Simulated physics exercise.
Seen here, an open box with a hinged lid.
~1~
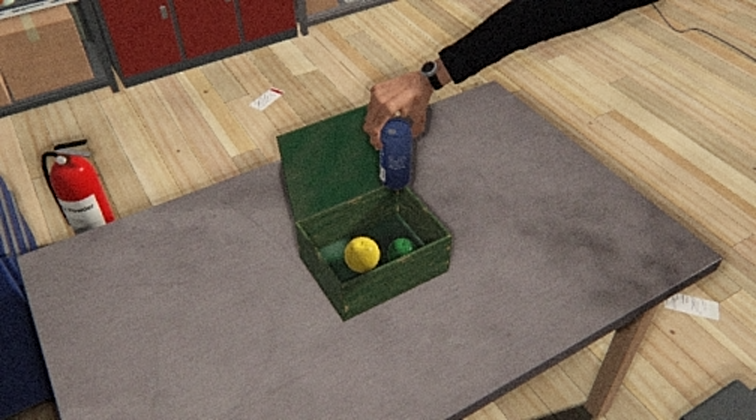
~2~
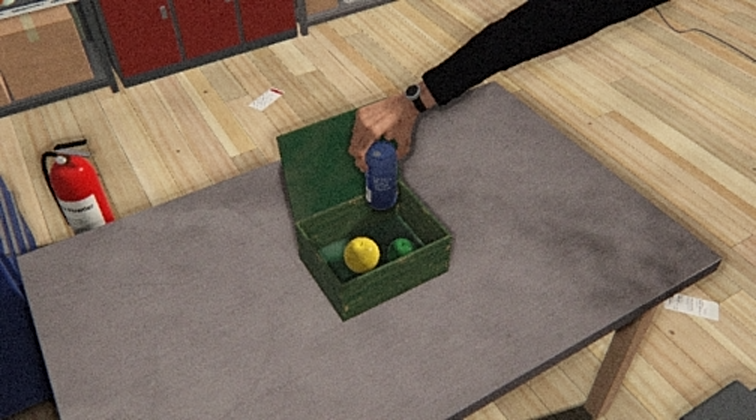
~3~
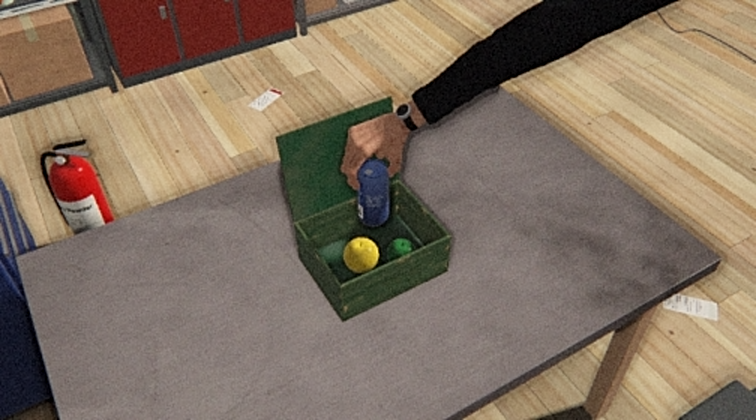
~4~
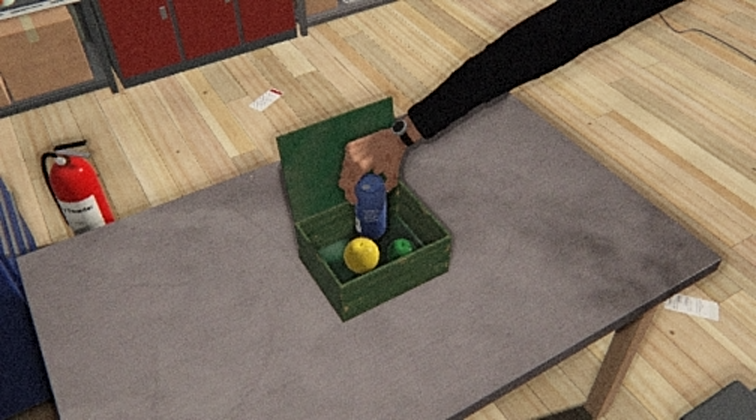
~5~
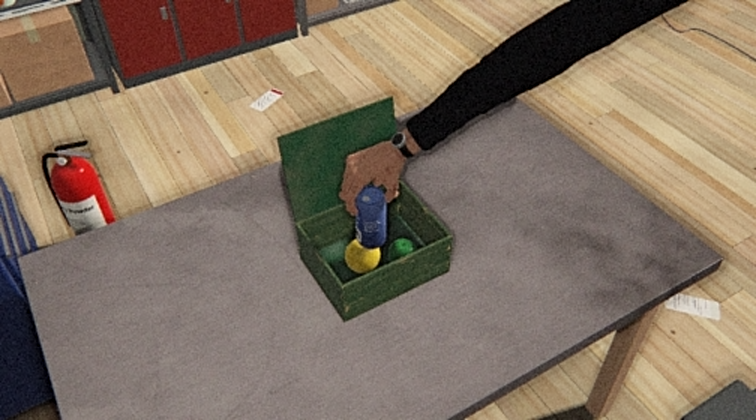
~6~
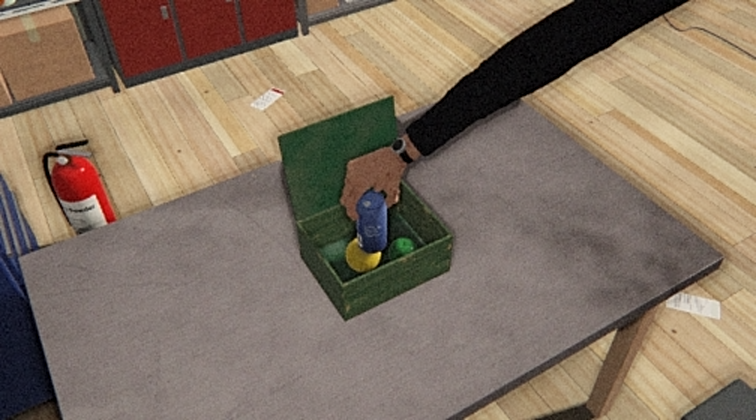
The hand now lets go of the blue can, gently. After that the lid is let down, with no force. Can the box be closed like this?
In the end the lid shuts flat.
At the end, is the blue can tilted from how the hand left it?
The blue can tips.
Then, 0.60 s on from there, blue can turned 66° from how it was put near (384, 257); yellow apple shifted about its own width; green apple shifted a little.
Then, 1.30 s on from there, lid 78° above the rim; blue can on its side near (382, 267); yellow apple shifted about its own width; green apple shifted about its own width.
Then, 2.10 s on from there, lid 23° above the rim; blue can on its side near (382, 267); green apple shifted about its own width; yellow apple shifted about its own width.
In the end, lid shut; toppled in the box, blue can; moved from the start, yellow apple and green apple. At the end, from the last picture's camera, blue can near (382, 267).
